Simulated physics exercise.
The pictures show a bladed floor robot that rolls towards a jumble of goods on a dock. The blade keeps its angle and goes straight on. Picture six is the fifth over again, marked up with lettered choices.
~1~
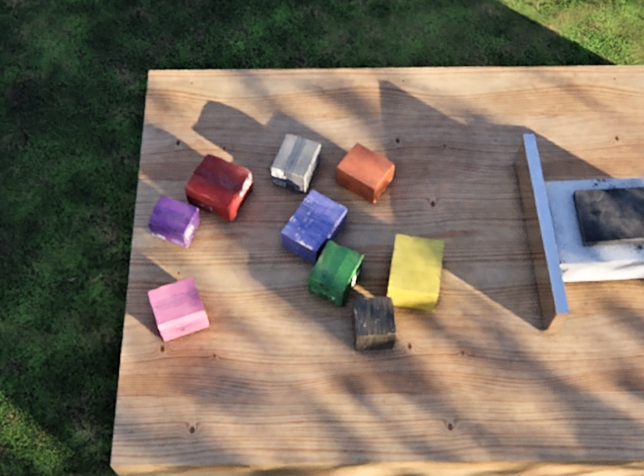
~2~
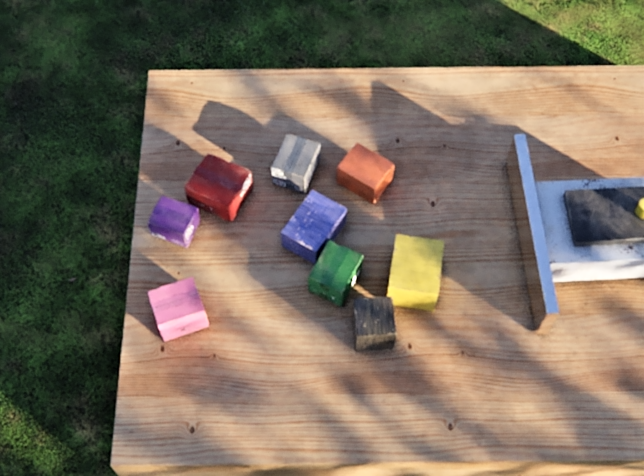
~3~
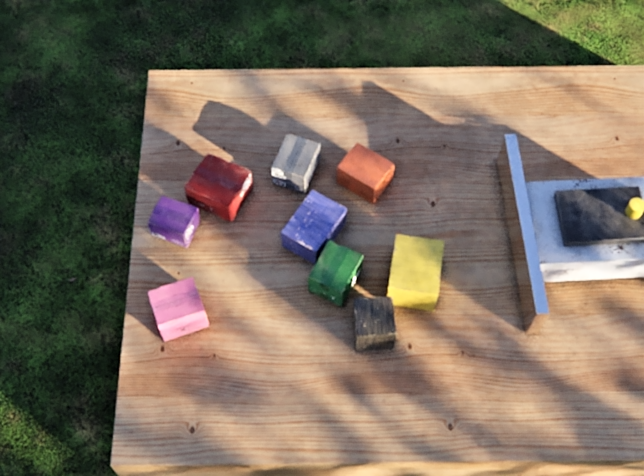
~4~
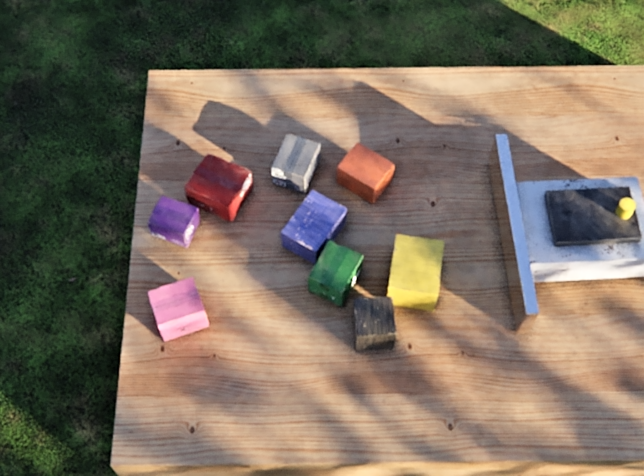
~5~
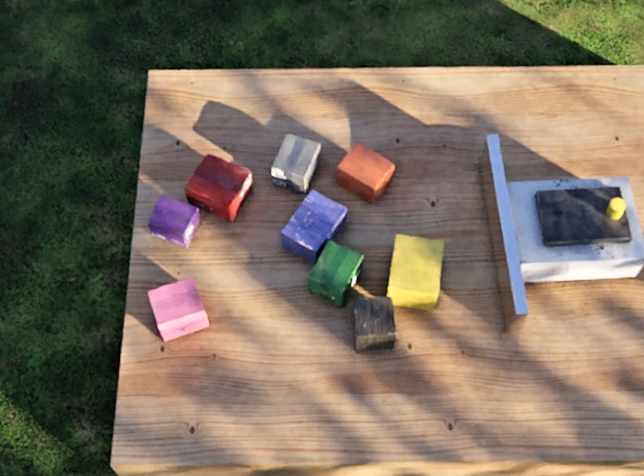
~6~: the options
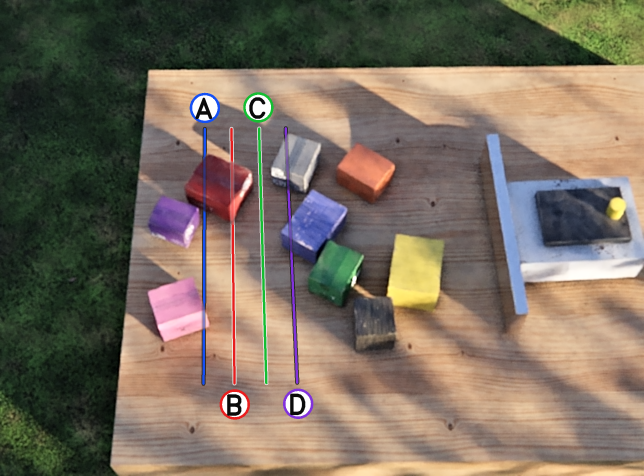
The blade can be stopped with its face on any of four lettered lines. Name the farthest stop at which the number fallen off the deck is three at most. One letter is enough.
A is the last line within the limit.
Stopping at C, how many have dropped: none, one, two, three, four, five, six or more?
The count is none.
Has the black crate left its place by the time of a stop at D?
Yes.
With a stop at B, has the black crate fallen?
No.
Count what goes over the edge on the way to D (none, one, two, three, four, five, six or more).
The count is none.
On the marked copy, A at (204, 247); B at (233, 247); C at (262, 246); D at (291, 246).
With A. Early on, robot (468, 217); orange crate (354, 174); green parcel (319, 278).
Further on, robot (359, 218); red box (202, 189); green parcel (218, 283).
At the end, robot (275, 219); pink parcel over the edge; red box over the edge; three fallen.
As for the rest, B is within the limit but short; C is within the limit but short; D is within the limit but short.
